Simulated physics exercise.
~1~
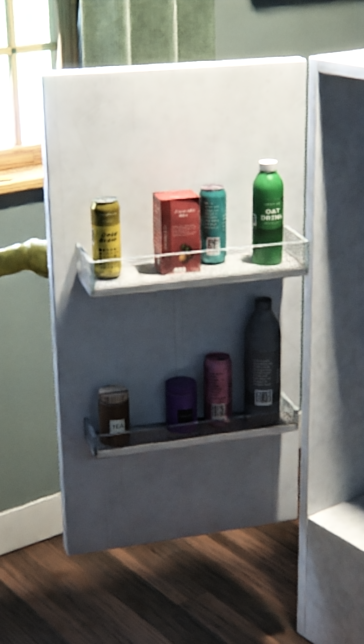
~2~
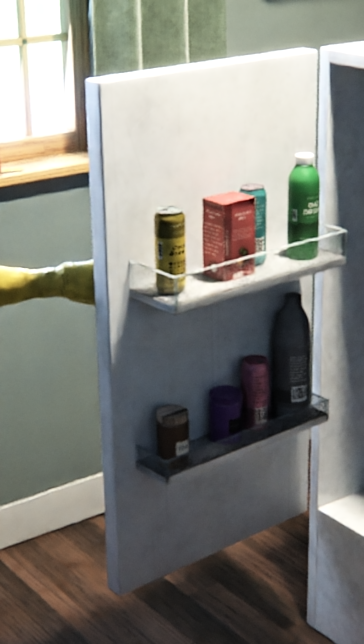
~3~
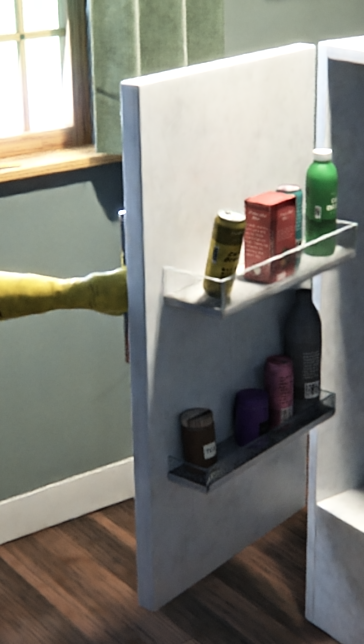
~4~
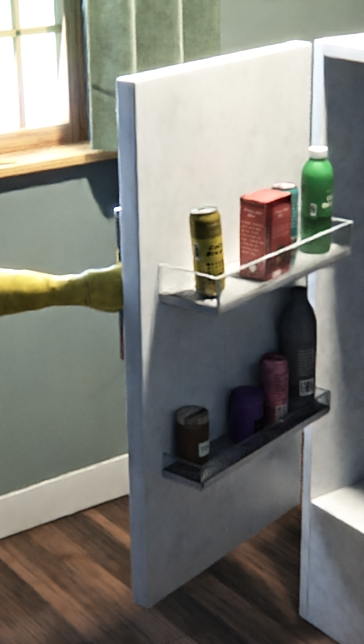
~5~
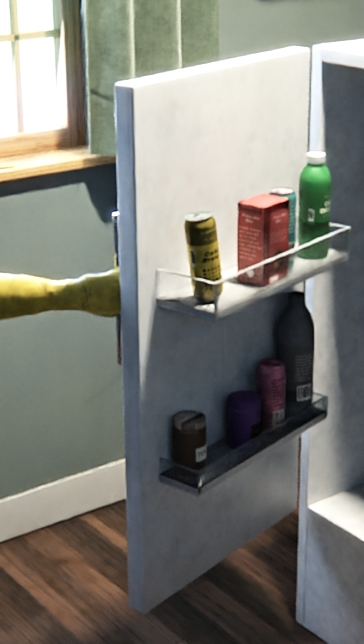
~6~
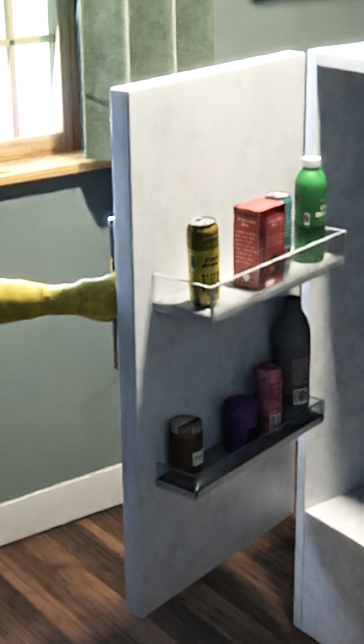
In a room with a window and wooden floor, a yellow-sleeved arm swings a white cooler door holding two racks of cans, bottles and a carton. The door stops, the yellow can tips and settles back upright, and everything remains on the racks.
